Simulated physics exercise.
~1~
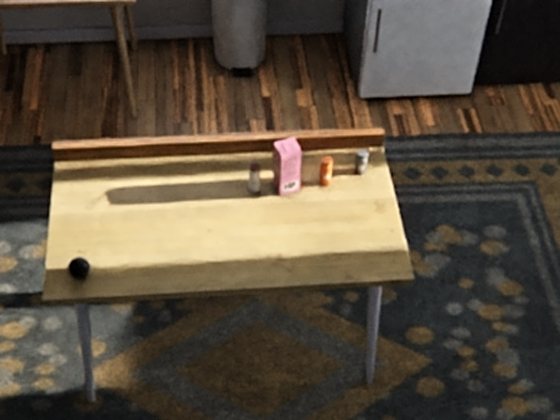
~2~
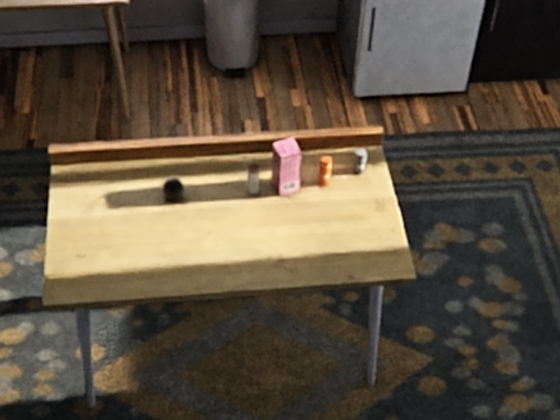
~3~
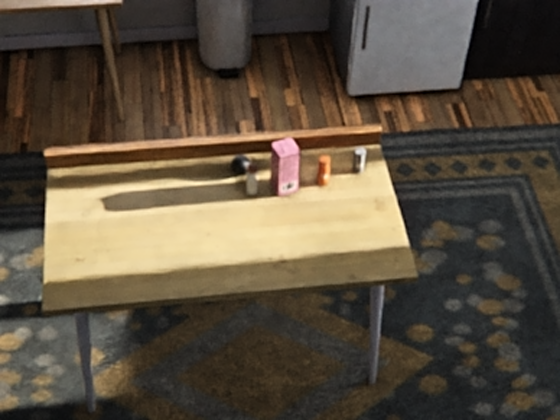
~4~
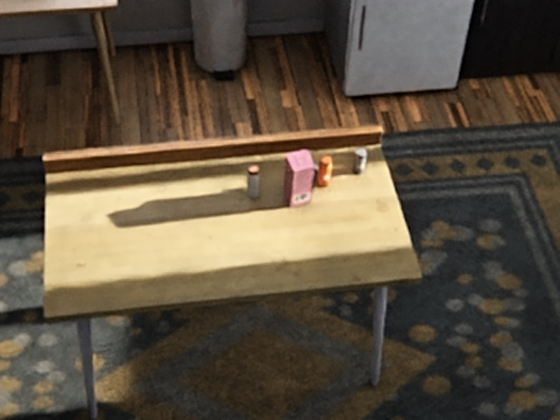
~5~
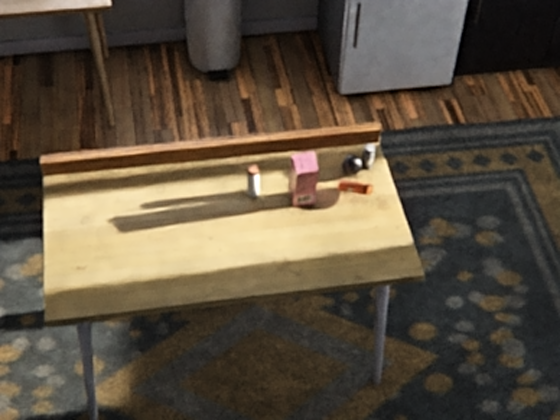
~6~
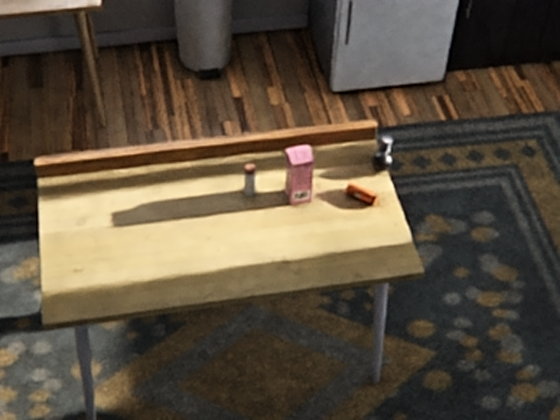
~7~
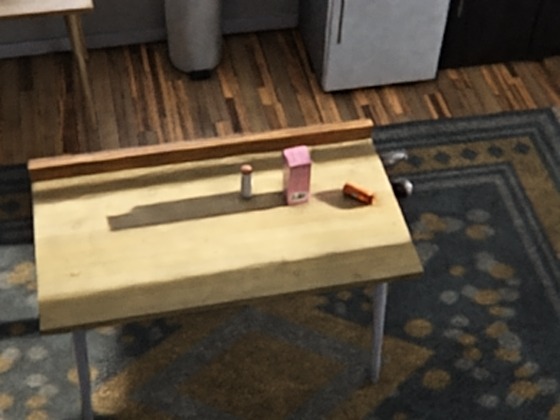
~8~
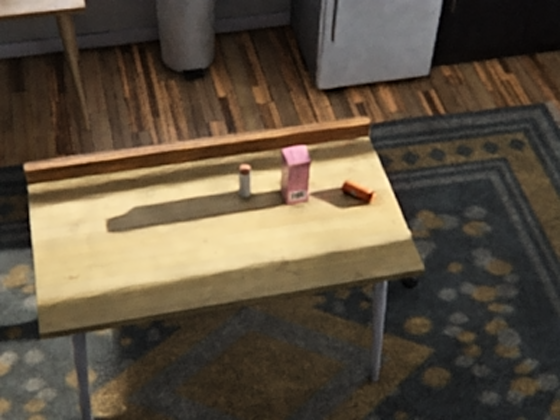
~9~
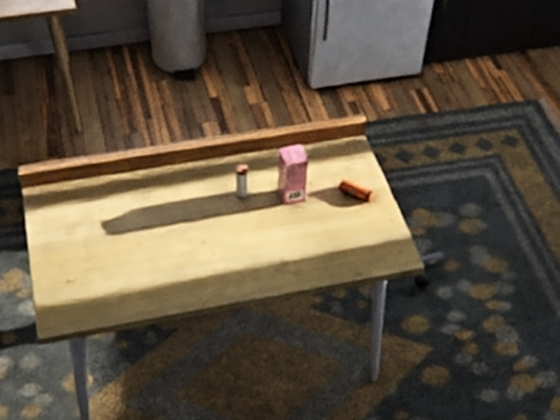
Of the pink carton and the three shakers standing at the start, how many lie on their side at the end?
Two of them end up on their side, the orange shaker on the table and the grey shaker off it.
